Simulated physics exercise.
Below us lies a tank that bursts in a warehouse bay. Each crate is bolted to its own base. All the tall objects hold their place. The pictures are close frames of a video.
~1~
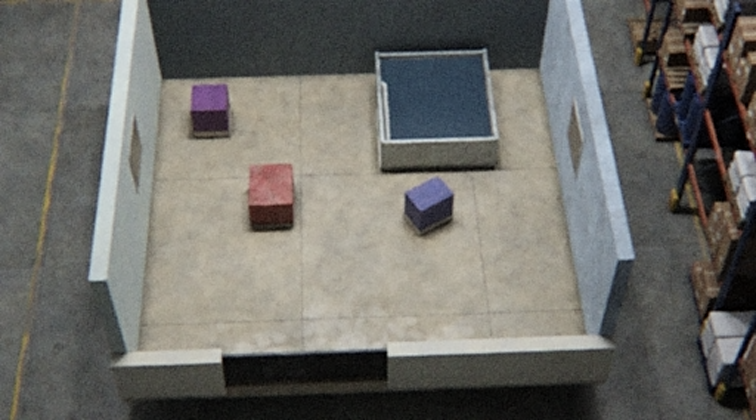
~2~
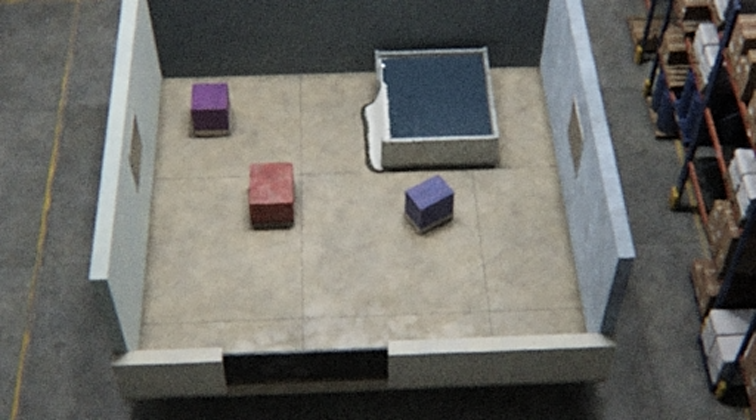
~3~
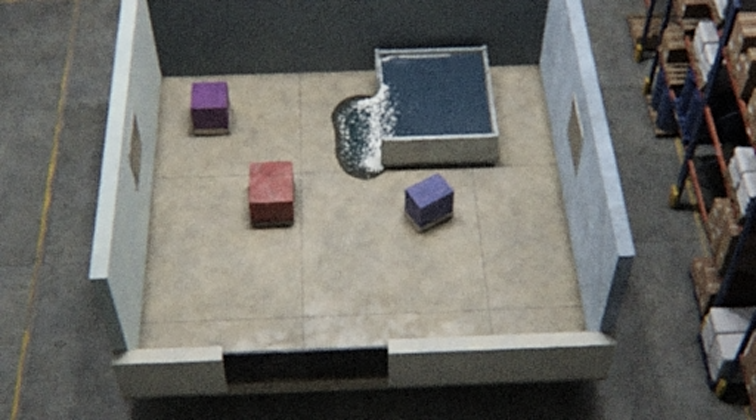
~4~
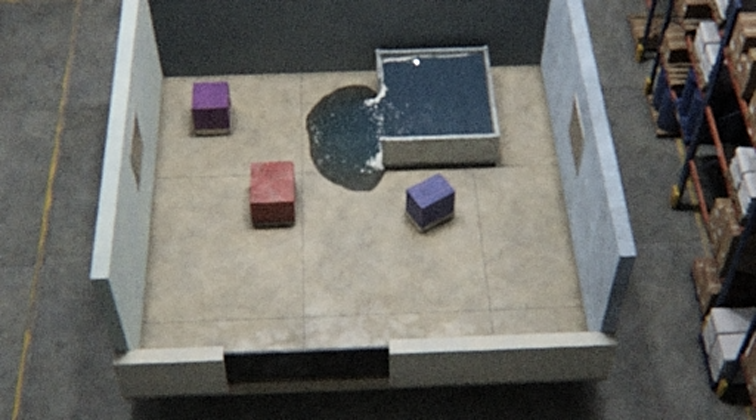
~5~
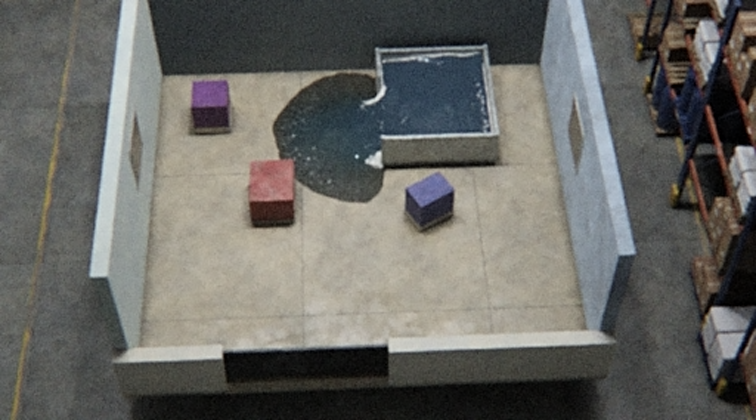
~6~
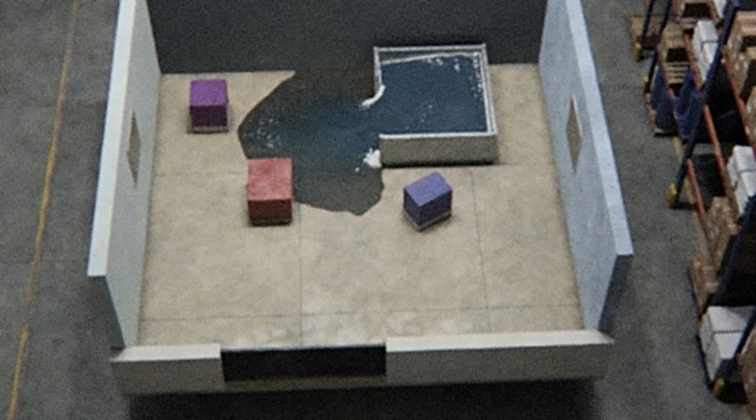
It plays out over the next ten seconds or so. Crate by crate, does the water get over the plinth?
The purple crate gets wet; the blue crate stays dry; the red crate gets wet.
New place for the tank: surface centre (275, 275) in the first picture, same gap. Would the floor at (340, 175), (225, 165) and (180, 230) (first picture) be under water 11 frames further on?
As listed: Not flooded, covered, wet.
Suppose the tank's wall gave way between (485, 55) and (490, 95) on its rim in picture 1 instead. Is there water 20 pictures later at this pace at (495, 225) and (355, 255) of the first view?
In turn: Awash, clear.
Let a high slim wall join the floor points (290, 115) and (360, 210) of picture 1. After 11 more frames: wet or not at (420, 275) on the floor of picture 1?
At that place: Wet.
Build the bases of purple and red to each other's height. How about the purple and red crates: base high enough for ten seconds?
Then: The purple crate ends up wet; the red crate takes water.
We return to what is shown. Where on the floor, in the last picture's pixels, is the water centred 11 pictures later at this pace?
Close to (327, 139).
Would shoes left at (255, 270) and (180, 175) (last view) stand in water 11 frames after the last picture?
In turn: Flooded, awash.
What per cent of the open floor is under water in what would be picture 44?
Some 70 per cent.
A moment on, water covers 25 % of the floor; the purple crate water round its plinth, the blue crate not reached, the red crate water round its plinth.
Next, water covers 35 % of the floor; the purple crate water round its plinth, the blue crate not reached, the red crate water round its plinth.
Then, water covers 60 % of the floor; the purple crate water round its plinth, the blue crate not reached, the red crate water round its plinth.
Later, water covers 70 % of the floor; the purple crate water round its plinth, the blue crate water round its plinth, the red crate water round its plinth.
In the end, water covers 95 % of the floor; the purple crate was topped, the blue crate stayed above the water, the red crate was topped.
